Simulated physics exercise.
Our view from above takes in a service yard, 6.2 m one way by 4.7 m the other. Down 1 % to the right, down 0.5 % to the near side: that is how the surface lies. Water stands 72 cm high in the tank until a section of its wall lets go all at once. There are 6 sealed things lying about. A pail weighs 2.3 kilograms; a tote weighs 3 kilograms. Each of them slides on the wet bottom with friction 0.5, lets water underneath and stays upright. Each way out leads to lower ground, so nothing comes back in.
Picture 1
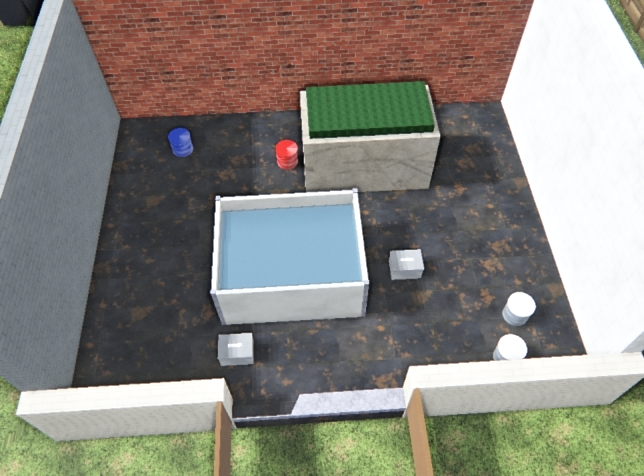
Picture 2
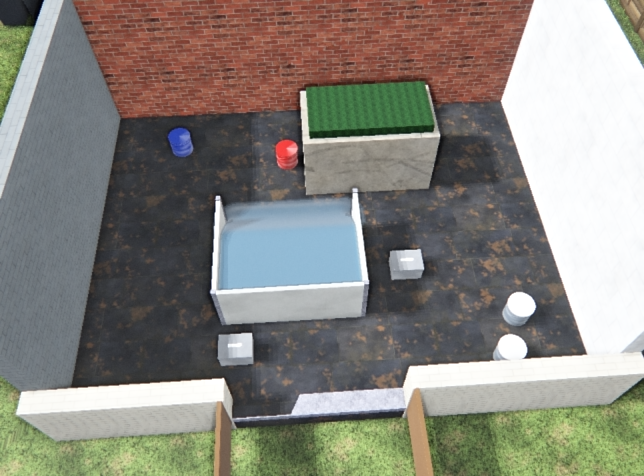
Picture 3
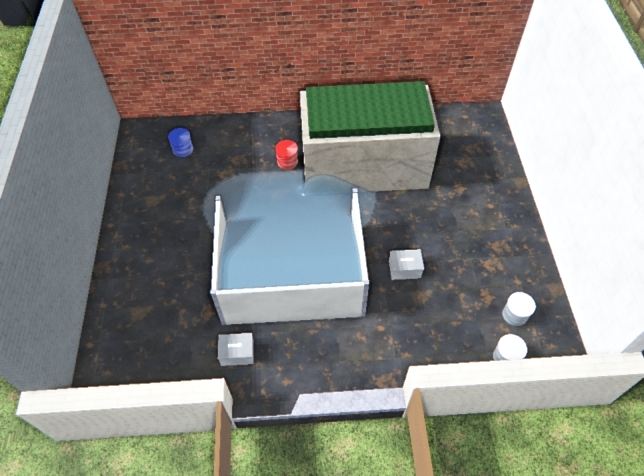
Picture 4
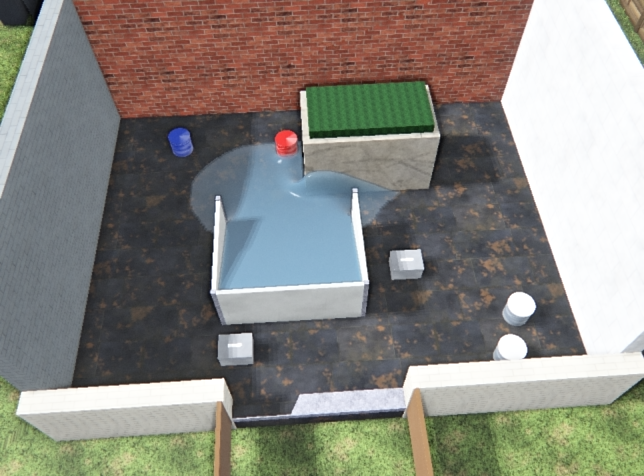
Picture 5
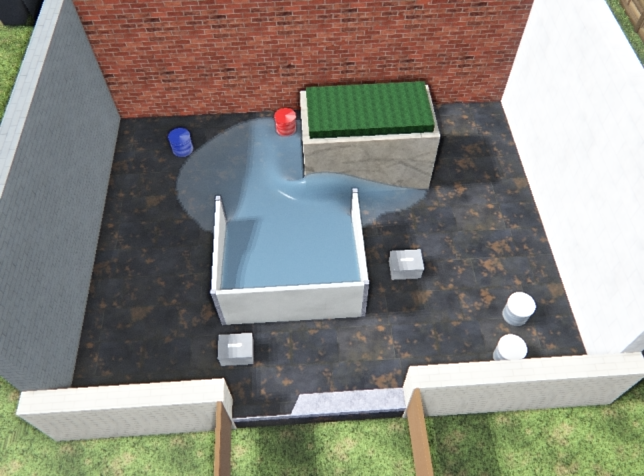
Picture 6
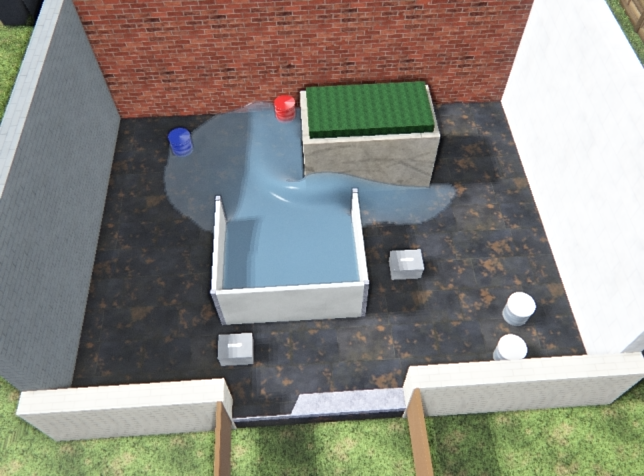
Water spills from the white tank's open back, spreads outward, and pushes the red pail backward.
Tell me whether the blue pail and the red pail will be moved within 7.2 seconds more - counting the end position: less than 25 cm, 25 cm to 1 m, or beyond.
Result: Blue pail: Large shift; red pail: Large shift.
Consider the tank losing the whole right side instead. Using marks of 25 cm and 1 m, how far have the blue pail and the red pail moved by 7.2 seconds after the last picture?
In that situation the blue pail drifts a long way, while the red pail stays about where it was.
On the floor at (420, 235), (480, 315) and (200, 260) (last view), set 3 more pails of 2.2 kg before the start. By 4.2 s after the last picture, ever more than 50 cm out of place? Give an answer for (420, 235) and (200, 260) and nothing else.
Taking them in order, they come out greater and greater.
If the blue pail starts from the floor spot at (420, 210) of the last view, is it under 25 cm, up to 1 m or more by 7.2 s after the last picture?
Outcome: It is taken a long way.
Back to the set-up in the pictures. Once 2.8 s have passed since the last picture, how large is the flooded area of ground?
About 23 m2 is covered.
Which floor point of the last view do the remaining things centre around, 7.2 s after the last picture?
The average lands around (371, 302).
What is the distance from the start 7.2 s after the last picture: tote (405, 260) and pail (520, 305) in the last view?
The first ends 50 cm from its start, the second 300 cm.
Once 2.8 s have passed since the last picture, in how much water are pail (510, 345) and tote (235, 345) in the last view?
Around 3 cm and 0 cm.
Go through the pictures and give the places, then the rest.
The blue pail at (179, 136) rests on the ground; the red pail at (286, 148) rests on the ground; 2.3 m2 under water; 0 of 6 have shifted, in the first frame.
The blue pail at (179, 136), on the bottom; the red pail at (286, 148) rests on the ground; water covers 3.3 m2; 0 of 6 have shifted, in the second frame.
The blue pail at (179, 136), on the bottom; the red pail at (286, 148), on the bottom; 4.3 m2 under water; 0 of 6 have shifted, in the third frame.
The blue pail at (179, 136) rests on the ground; the red pail at (286, 138), on the bottom, 19 cm from its start; water covers 5.3 m2; 1 of 6 have shifted, in the fourth frame.
The blue pail at (179, 136) rests on the ground; the red pail at (285, 116) rests on the ground, 65 cm from its start; 6.5 m2 under water; 1 of 6 have shifted, in the fifth frame.
The blue pail at (179, 136) rests on the ground; the red pail at (285, 102) floats, 94 cm from its start; 7.8 m2 under water; 1 of 6 have shifted, in the sixth frame.
Then, 0.9 s after the last picture the blue pail is near (121, 104), 1.1 m from its start, afloat; the red pail is near (347, 117), 1.1 m from its start, aground; 0 of 6 are out; 1 afloat.
Then, 2.8 s after the last picture the blue pail is near (159, 212), 1.5 m from its start, afloat; the red pail is near (503, 97), 3.5 m from its start, afloat; 0 of 6 are out; 3 afloat.
Then, 4.8 s after the last picture the blue pail is near (288, 369), 4.1 m from its start, afloat; the red pail is near (491, 164), 3.0 m from its start, afloat; 0 of 6 are out; 4 afloat.
Then, 7.2 s after the last picture the blue pail has gone out; the red pail is near (470, 276), 3.2 m from its start, afloat; 1 of 6 are out; 4 afloat.
